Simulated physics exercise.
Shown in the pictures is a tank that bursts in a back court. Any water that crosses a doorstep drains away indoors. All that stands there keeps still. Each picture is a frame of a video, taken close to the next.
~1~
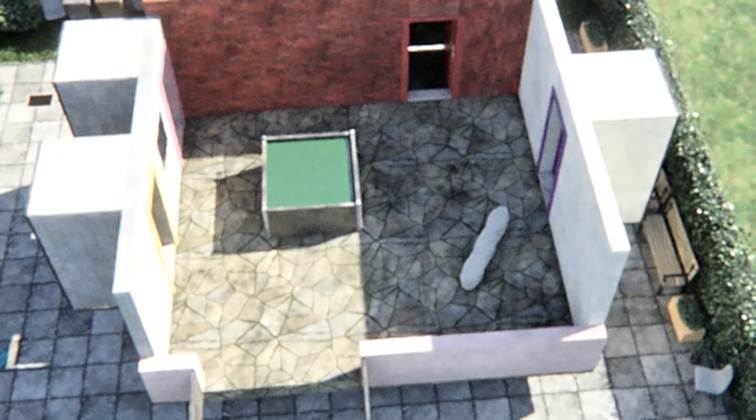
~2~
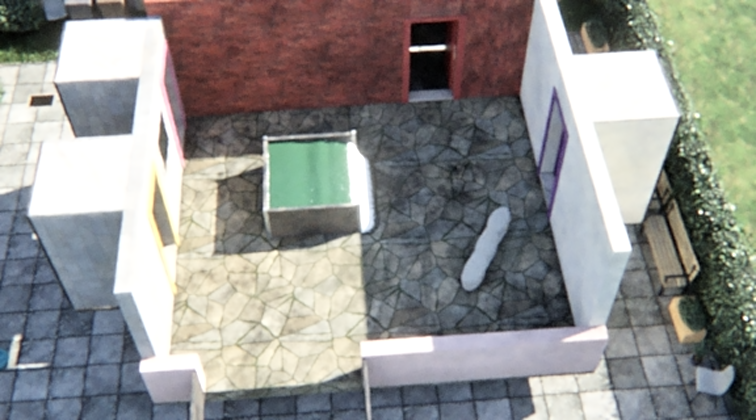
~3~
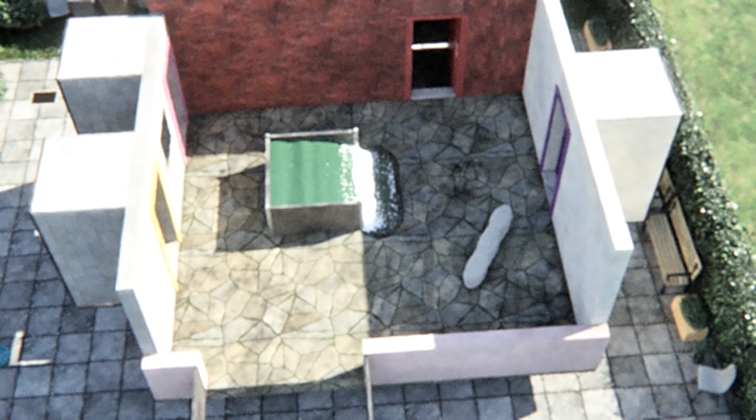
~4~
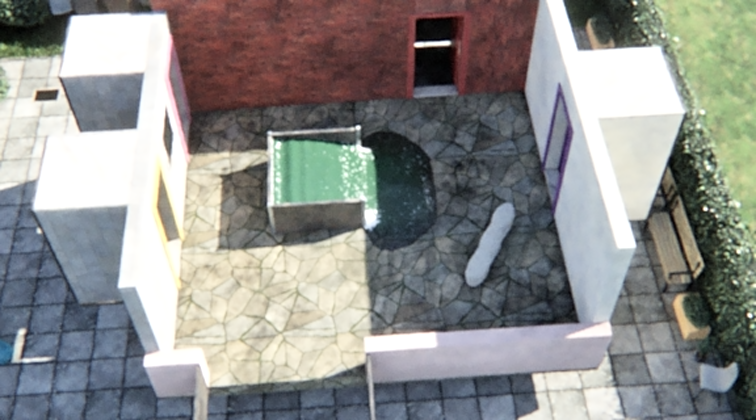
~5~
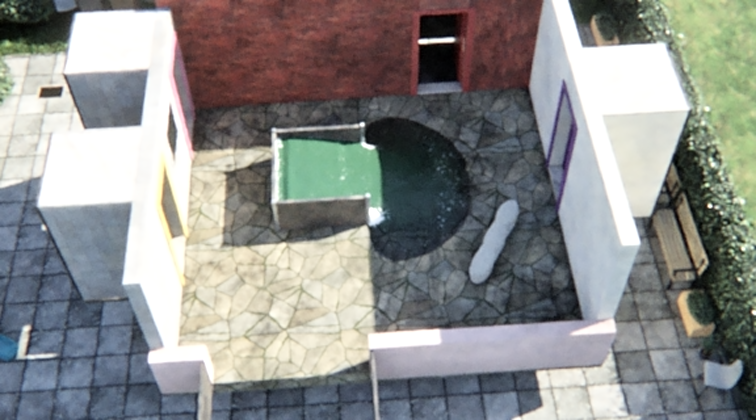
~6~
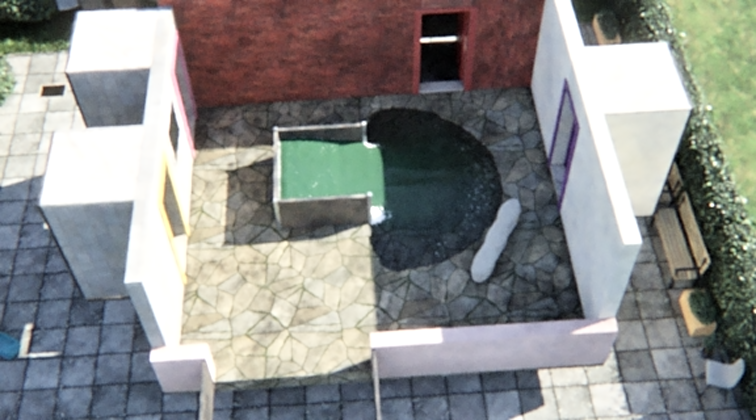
Roofless walled courtyard with a square tank of green water bursting on its right side, water spreading rightward across the stone paving.
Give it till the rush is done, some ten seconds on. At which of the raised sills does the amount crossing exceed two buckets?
At the purple door it exceeds two buckets; at the red door it exceeds two buckets; at the yellow door it does not exceed two buckets; at the pink door it does not exceed two buckets.
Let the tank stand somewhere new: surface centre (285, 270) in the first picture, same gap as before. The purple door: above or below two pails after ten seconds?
Result for purple door: It doesn't reach it.
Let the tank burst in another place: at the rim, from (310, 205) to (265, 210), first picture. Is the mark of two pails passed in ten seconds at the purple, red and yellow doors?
Purple door: Falls short; red door: Falls short; yellow door: Falls short.
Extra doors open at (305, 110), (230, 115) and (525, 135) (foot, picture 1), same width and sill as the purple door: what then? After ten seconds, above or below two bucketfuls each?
First door doesn't reach it, second door doesn't reach it, third door gets past it.
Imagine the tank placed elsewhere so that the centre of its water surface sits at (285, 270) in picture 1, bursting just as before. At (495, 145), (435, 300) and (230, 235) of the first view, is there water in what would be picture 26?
In that order: Reached by the flood, reached by the flood, not reached.
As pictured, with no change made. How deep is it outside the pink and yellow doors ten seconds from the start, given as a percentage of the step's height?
Near 60 and 60 in a hundred.
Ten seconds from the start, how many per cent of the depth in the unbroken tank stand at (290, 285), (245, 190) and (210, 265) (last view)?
Approx. values, in order: 4 %, 4 %, 10 %.
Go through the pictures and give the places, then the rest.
In the first frame, still water in the water tank at (310, 173).
In the second frame, the front is at (358, 156), out from the gap at (356, 185).
In the third frame, water pours out at (358, 185) and has run to (375, 148).
In the fourth frame, water pours out at (360, 184) and has run to (399, 138).
In the fifth frame, the front is at (456, 153), out from the gap at (364, 181).
In the sixth frame, water pours out at (366, 180) and has run to (498, 194).
A moment on, water covers 30 % of the floor; the purple door under two buckets in, the red door wet at the sill, nothing in, the yellow door not reached, the pink door not reached.
Next, water covers 35 % of the floor; the purple door far over two buckets in, the red door under two buckets in, the yellow door not reached, the pink door not reached.
Then, water covers 50 % of the floor; the purple door far over two buckets in, the red door under two buckets in, the yellow door not reached, the pink door not reached.
Later, water covers 70 % of the floor; the purple door far over two buckets in, the red door over two buckets in, the yellow door not reached, the pink door not reached.
In the end, water covers 85 % of the floor; the purple door far over two buckets in, the red door over two buckets in, the yellow door wet at the sill, nothing in, the pink door wet at the sill, nothing in.
